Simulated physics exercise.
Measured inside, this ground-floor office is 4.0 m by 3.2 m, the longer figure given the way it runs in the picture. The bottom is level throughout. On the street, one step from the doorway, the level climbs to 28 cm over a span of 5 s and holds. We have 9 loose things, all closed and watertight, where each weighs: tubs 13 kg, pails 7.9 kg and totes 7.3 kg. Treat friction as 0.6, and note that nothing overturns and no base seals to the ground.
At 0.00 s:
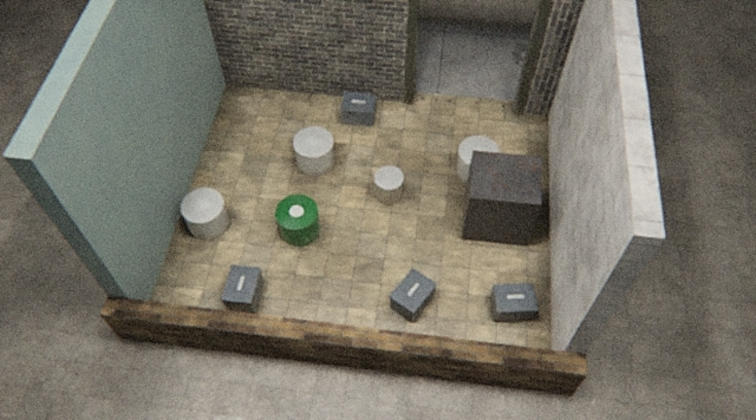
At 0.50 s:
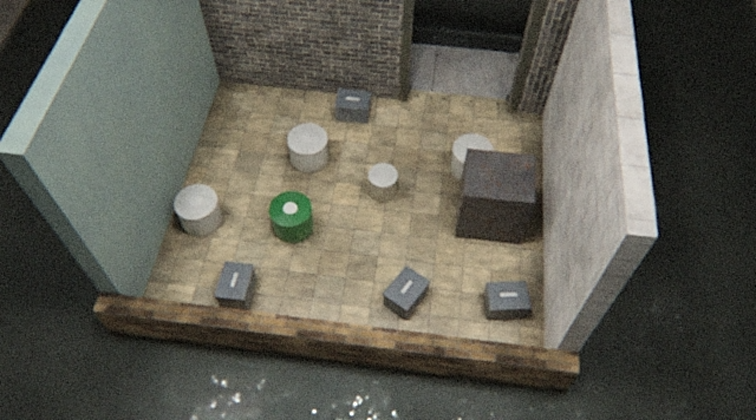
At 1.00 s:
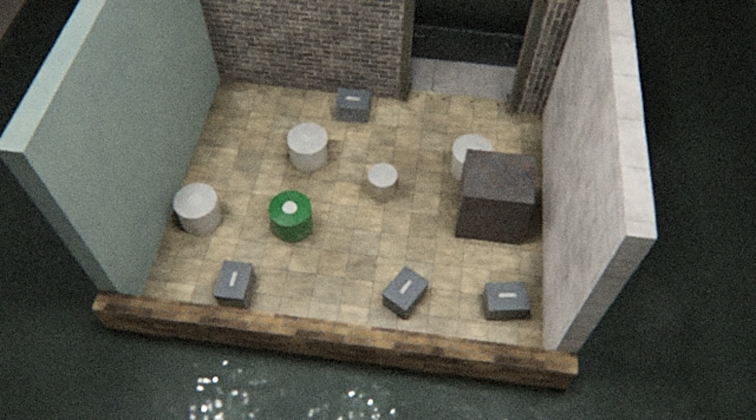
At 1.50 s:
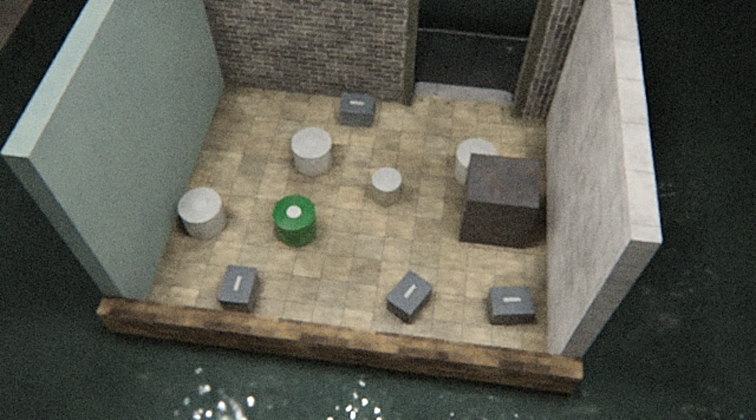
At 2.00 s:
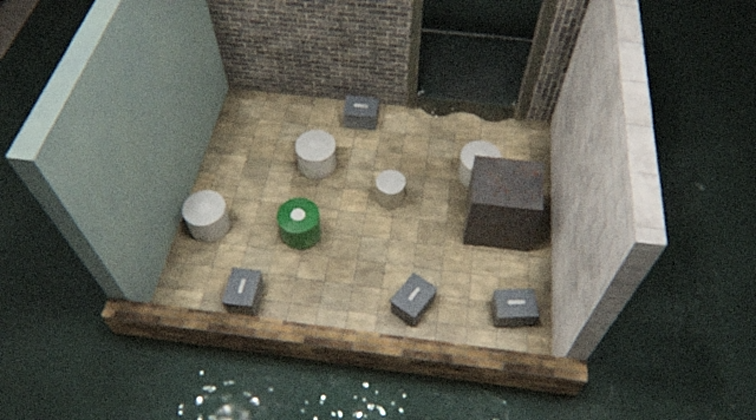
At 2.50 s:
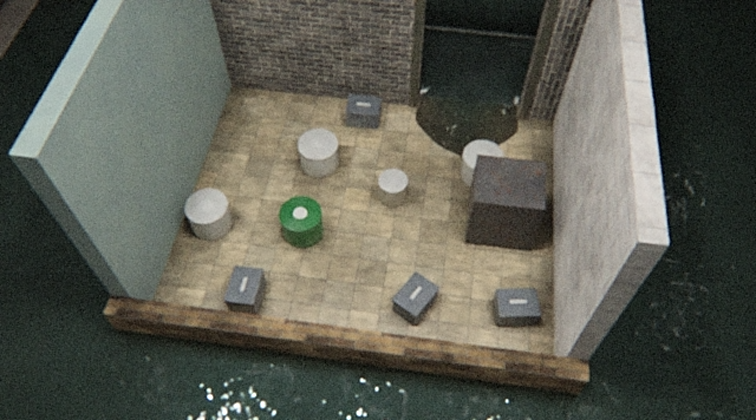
Dark water surrounds a small open-topped room, then spreads a little way through the doorway.
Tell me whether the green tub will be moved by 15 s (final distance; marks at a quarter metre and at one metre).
It will likely make a small trip.
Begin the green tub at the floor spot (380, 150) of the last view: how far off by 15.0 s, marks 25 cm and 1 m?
By then it winds up well off.
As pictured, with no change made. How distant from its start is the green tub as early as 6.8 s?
About 20 cm out of place.
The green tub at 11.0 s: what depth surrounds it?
I'd say around 10 cm.
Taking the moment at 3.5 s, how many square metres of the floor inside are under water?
At that time the wet patch spans about 2.5 m2.
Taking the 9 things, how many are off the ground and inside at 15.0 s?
My tally comes to 9.
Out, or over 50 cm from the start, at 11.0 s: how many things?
By then 8.
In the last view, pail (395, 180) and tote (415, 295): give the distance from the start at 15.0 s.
The first is 60 cm from its start, the second 60 cm.
After 3.5 s the green tub is near (300, 213), 0.0 m from its start, aground; 0 afloat.
After 6.8 s the green tub is near (280, 220), 0.2 m from its start, aground; 2 afloat.
After 11.0 s the green tub is near (290, 137), 1.0 m from its start, afloat; 8 afloat.
After 15.0 s the green tub is near (323, 176), 0.5 m from its start, afloat; 9 afloat.
